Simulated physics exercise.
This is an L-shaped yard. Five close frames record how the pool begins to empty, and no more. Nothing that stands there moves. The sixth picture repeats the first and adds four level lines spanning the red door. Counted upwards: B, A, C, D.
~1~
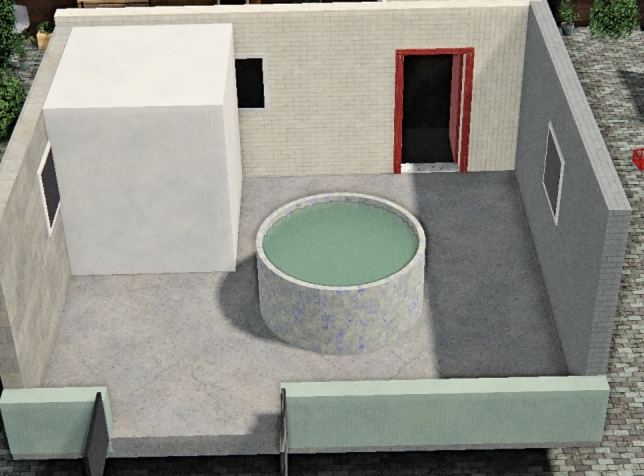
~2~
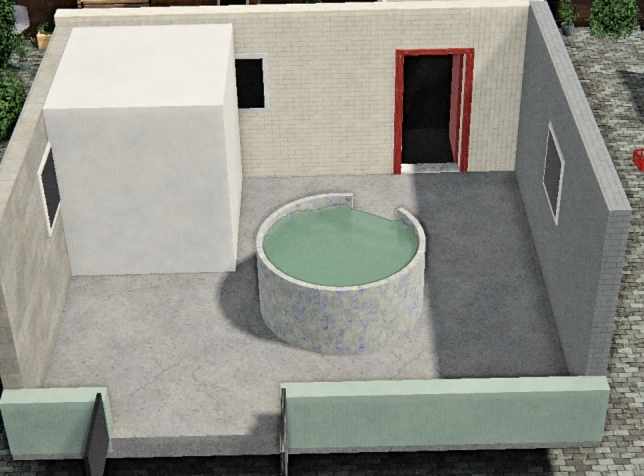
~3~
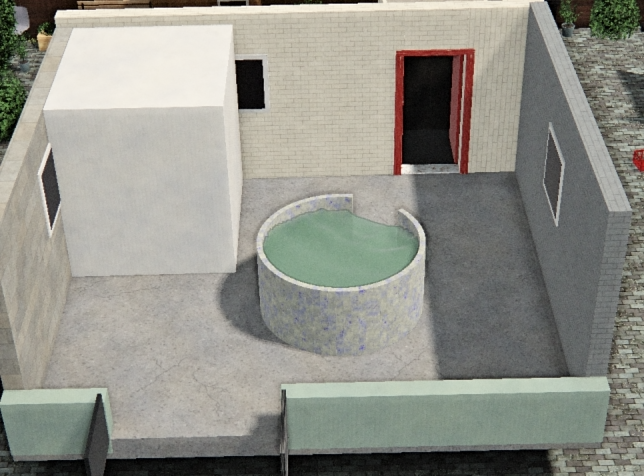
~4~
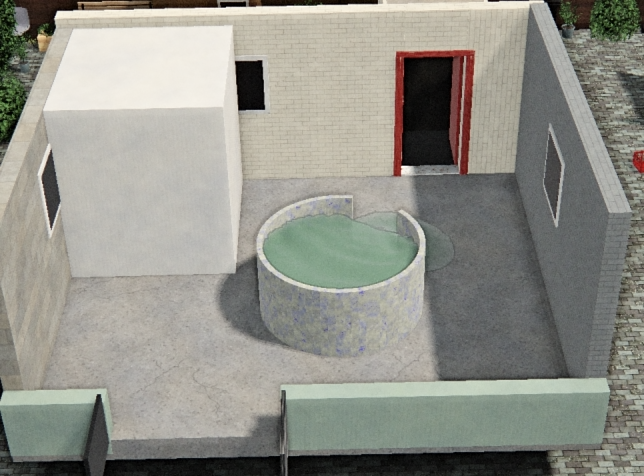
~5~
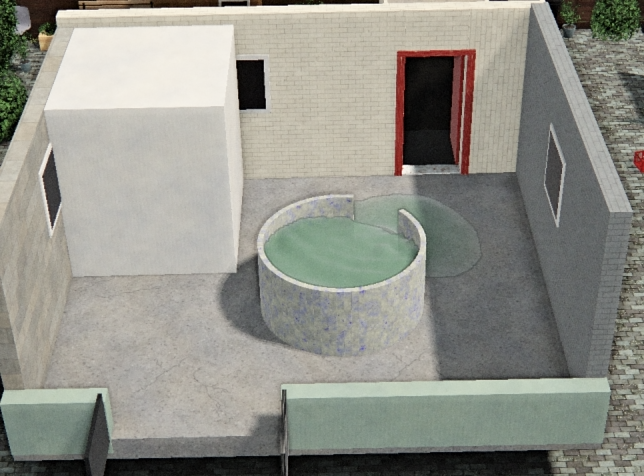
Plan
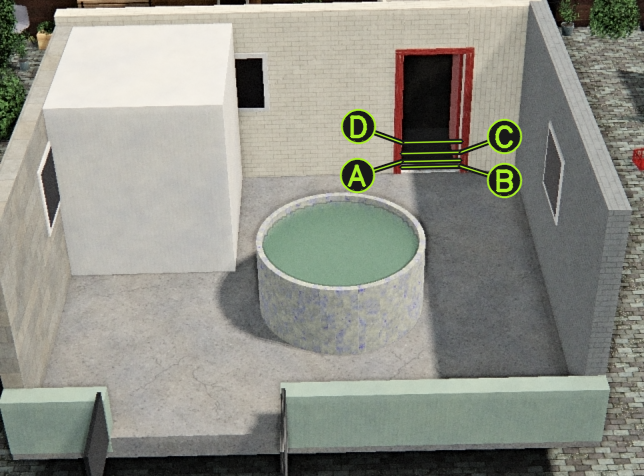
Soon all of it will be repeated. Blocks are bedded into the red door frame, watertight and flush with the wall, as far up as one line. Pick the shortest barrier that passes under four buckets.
I would pick line C.
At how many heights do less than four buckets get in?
Two of them.
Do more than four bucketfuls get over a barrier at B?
Yes, that goes wrong.
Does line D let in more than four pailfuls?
No, not at all.
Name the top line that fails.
It is A.
On the marked copy, A at (431, 161); B at (430, 166); C at (431, 152); D at (431, 142); from the bottom up B, A, C, D.
For line A, about 14 bucketfuls get in.
For line B, dozens of bucketfuls pour in.
For line C, a splash gets over, under a bucket.
For line D, nothing gets over.
